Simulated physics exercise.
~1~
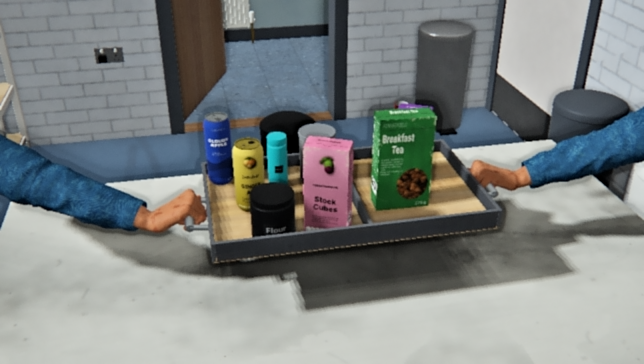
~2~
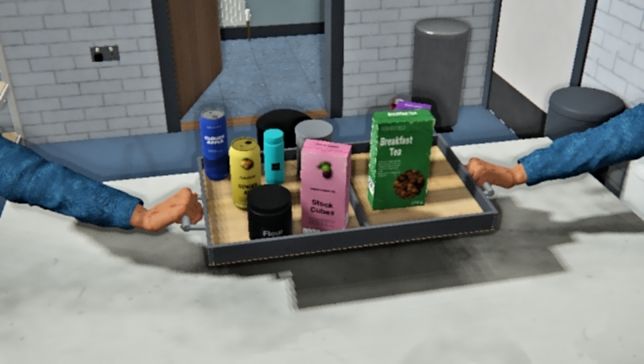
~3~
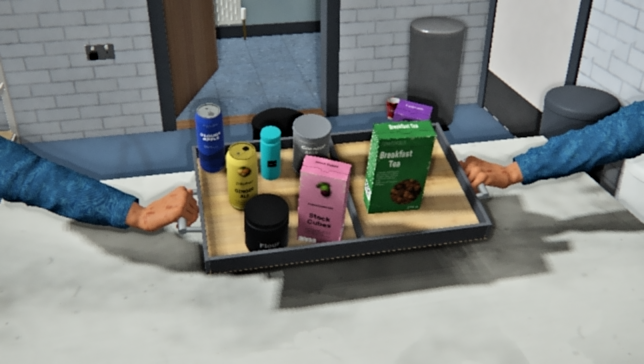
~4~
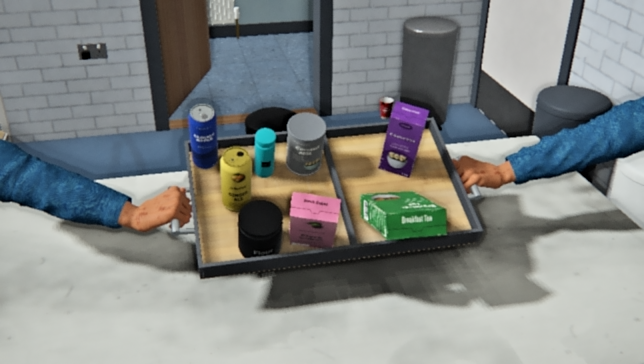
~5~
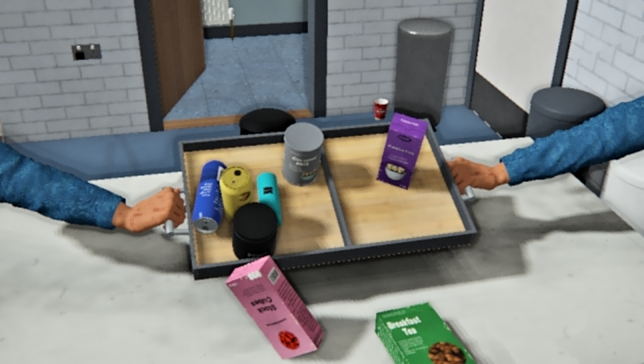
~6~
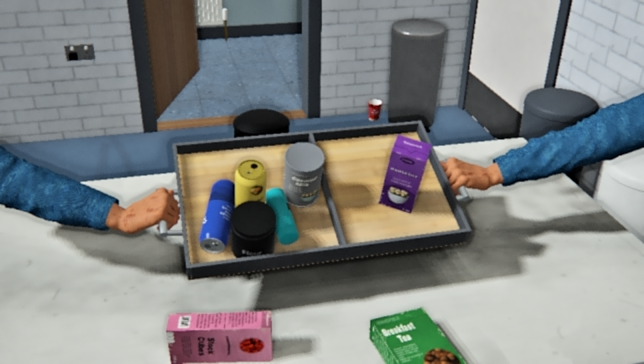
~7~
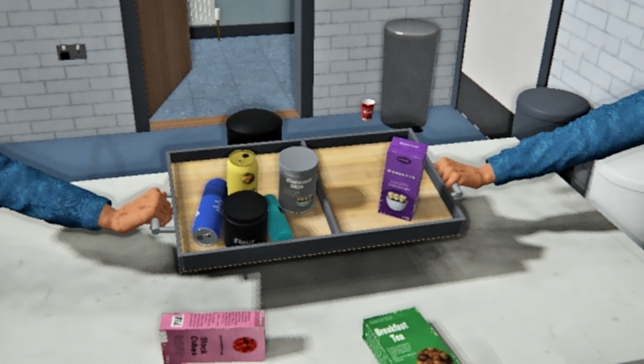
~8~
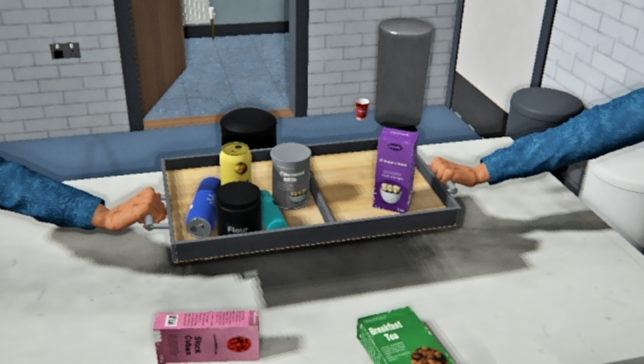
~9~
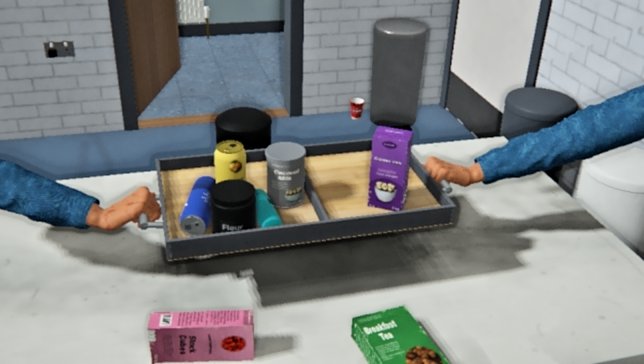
Two hands tilting a tray of groceries forward, pink and green packets tumbling off, blue can and turquoise shaker toppling, then levelling it.
